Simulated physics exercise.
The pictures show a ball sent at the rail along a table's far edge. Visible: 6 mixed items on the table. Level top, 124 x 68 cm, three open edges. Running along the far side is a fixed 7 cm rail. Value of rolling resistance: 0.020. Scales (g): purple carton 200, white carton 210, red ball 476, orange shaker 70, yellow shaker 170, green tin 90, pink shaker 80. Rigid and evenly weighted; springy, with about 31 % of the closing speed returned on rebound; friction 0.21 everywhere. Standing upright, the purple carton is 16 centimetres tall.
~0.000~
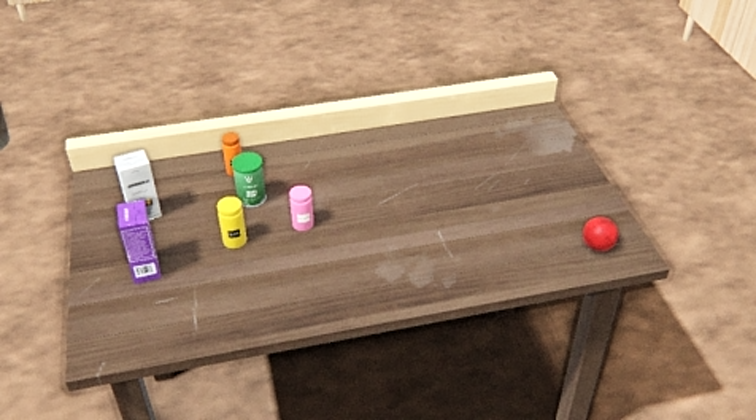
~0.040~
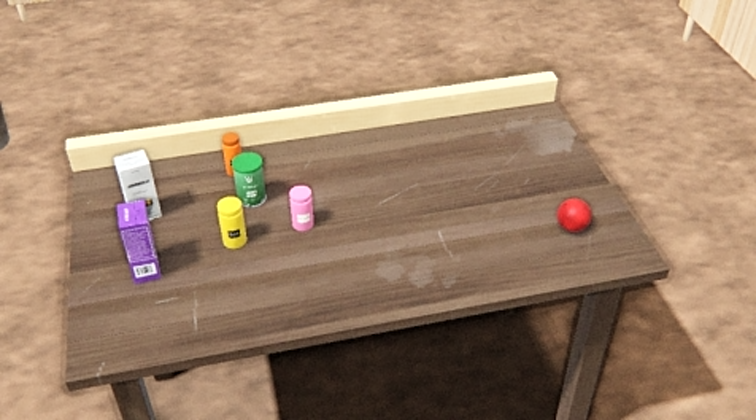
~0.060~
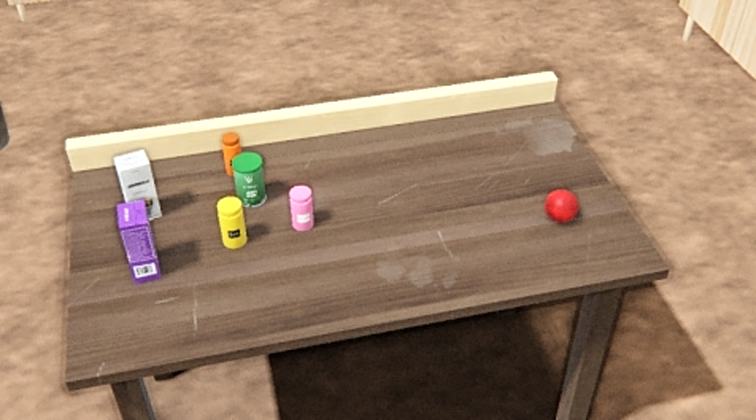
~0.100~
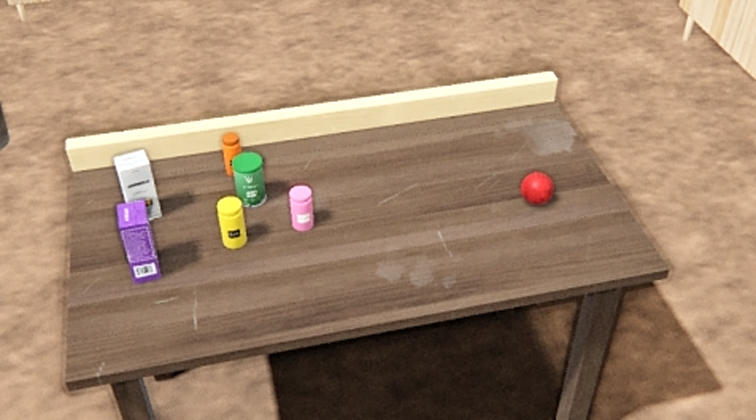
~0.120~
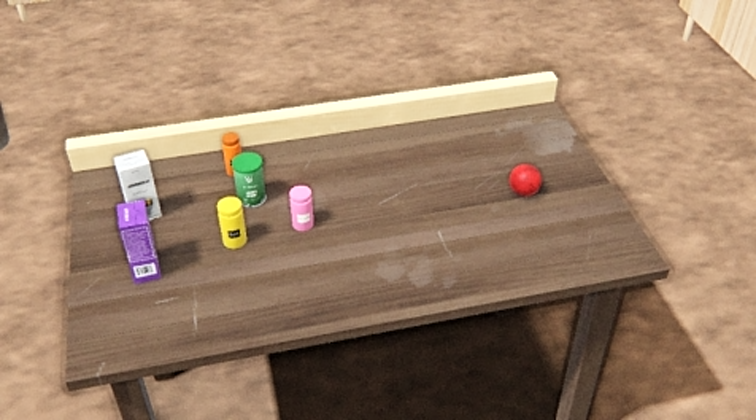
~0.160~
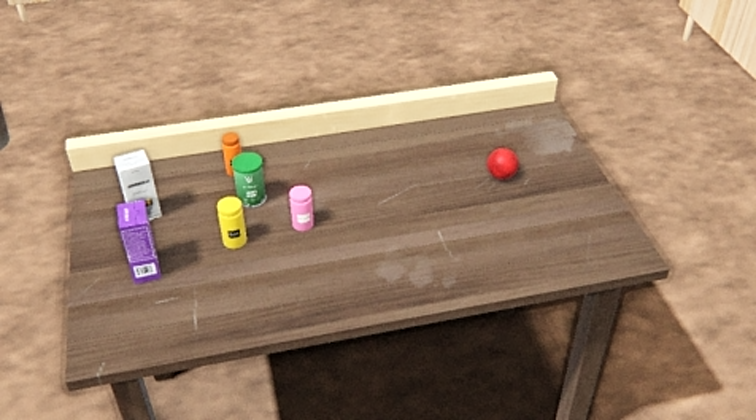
At the start, a red ball sits near the right edge of a dark wooden table, with two cartons, three shakers and a green tin grouped on the left. The ball rolls away from the viewer and leftward, nearing the pale rail along the far edge, while the other items stay still.
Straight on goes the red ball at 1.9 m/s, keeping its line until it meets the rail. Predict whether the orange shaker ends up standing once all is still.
It ends up standing.
After 0.56 s, red ball near (387, 152).
After 1.26 s, red ball near (240, 215); yellow shaker moved 3 cm.
In the end (2.9 s), not toppled but over 4 cm from the start, yellow shaker; the other 5 under 4 cm from the start. At the end, from the last picture's camera, orange shaker near (233, 155).
